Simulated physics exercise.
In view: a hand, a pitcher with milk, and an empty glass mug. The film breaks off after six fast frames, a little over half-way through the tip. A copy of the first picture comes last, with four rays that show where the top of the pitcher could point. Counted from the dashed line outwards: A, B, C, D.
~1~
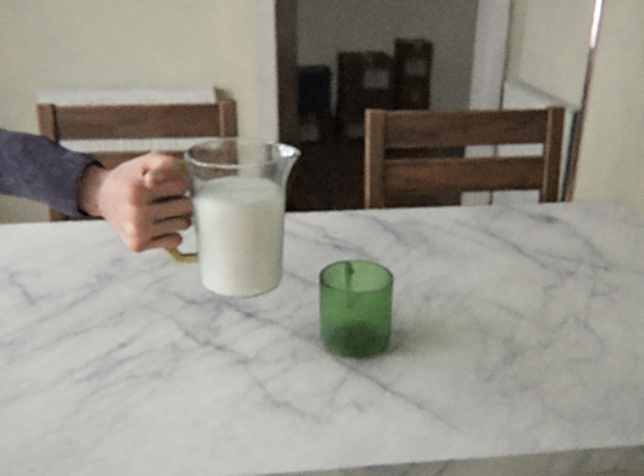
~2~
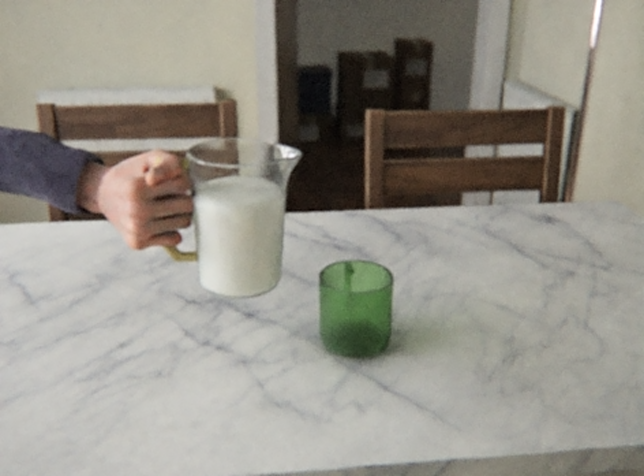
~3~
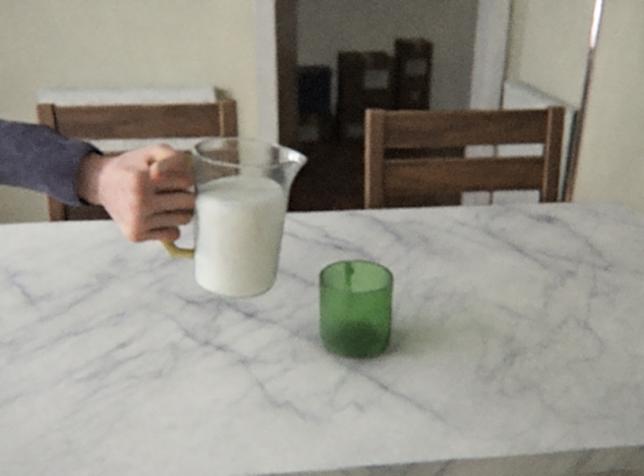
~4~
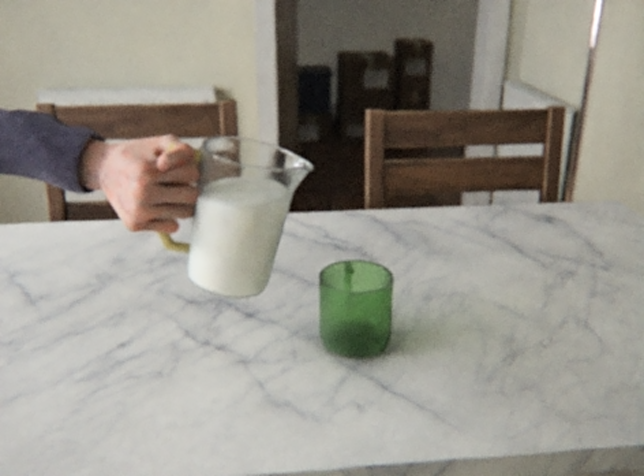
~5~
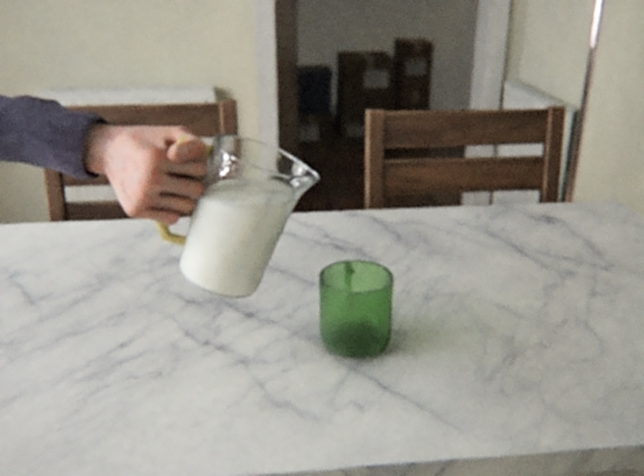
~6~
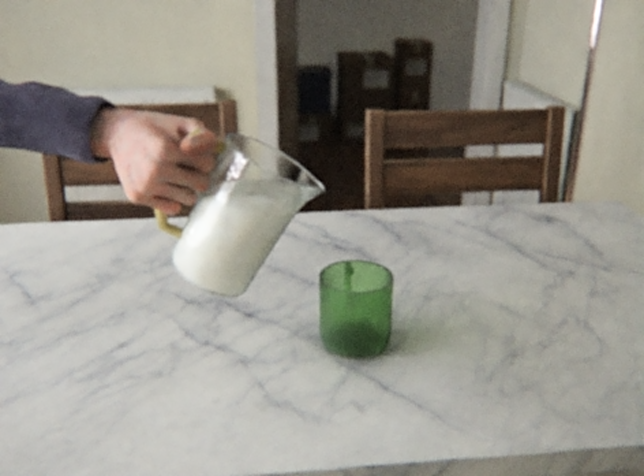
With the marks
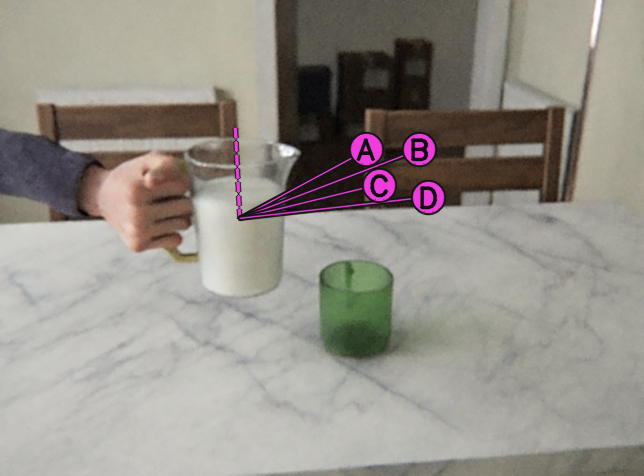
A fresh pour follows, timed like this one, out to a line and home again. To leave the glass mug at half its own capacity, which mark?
The best mark is A.
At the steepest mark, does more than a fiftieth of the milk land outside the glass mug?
Yes.
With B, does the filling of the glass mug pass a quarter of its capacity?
Yes, it does.
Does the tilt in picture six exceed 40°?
No, it does not.
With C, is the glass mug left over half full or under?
Over half.
In magenta, A at (351, 158); B at (403, 155); C at (362, 188); D at (411, 198).
With A, the glass mug ends with about 47 % of what it can hold.
With B, the glass mug ends with about 73 % of what it can hold.
With C, the glass mug ends with about 89 % of what it can hold; 8 % of the milk is spilt.
With D, the glass mug ends with about 94 % of what it can hold; 20 % of the milk is spilt.
